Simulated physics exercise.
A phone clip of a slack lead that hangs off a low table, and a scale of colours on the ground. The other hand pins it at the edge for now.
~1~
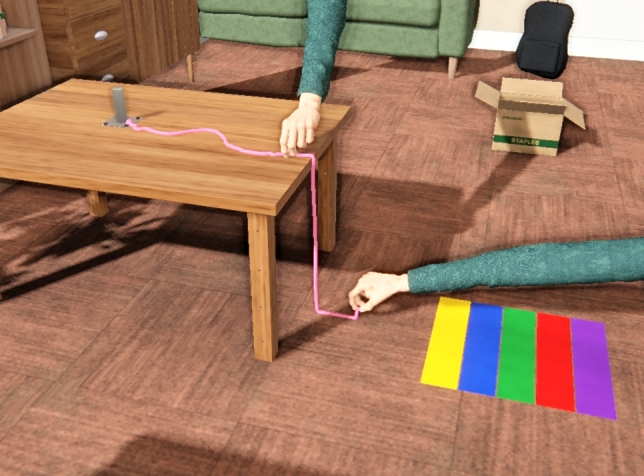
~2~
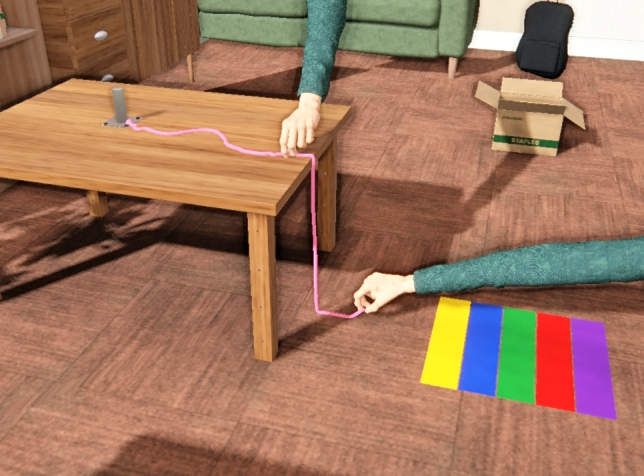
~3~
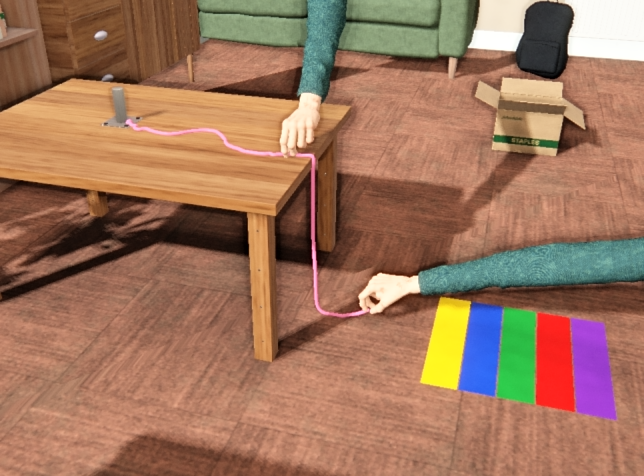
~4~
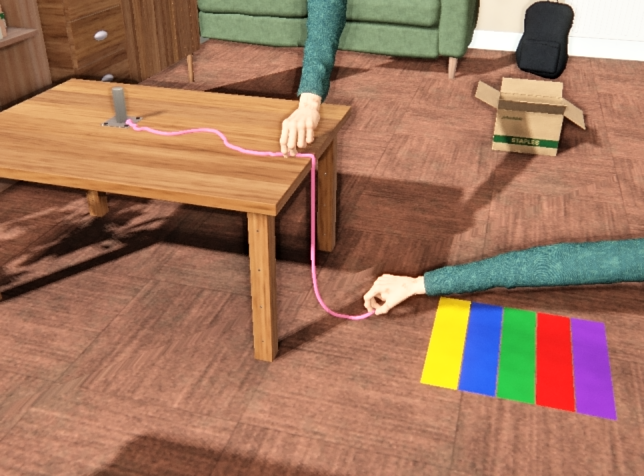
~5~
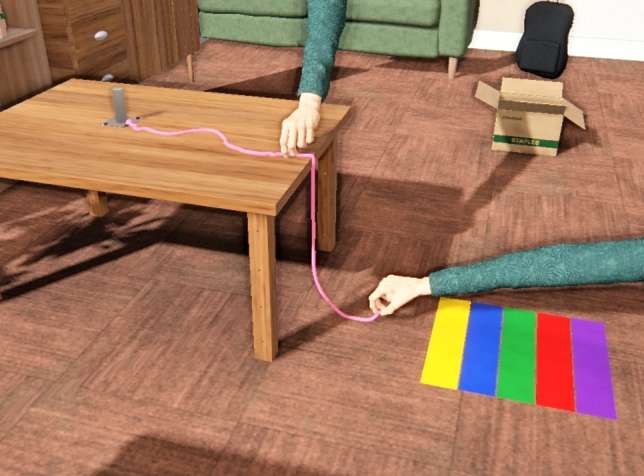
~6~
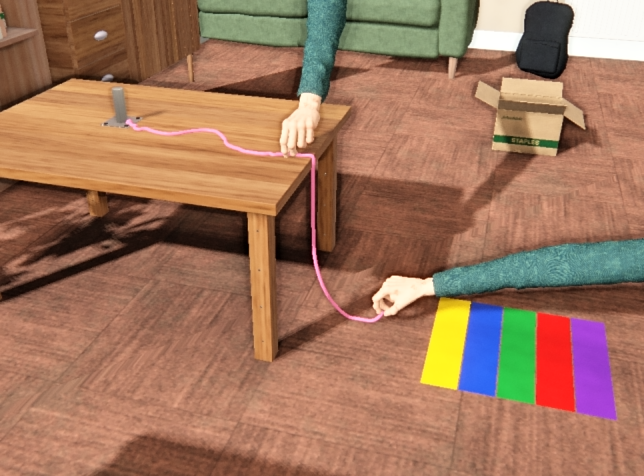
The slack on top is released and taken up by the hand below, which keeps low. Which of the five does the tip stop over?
Over green.
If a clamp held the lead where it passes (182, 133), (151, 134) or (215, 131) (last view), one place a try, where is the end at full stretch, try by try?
Try by try, around (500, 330), (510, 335) and (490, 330).
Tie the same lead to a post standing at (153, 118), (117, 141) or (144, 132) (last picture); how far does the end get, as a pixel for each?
In that order: (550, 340), (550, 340) and (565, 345).
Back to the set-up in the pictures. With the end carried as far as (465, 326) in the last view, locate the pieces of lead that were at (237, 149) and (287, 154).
The first at (275, 147), the second at (317, 169).
Soon after, end near (465, 326); over yellow.
Then, end near (498, 332); over blue.
At full stretch, end near (518, 335); over green. The end stops over the green strip.
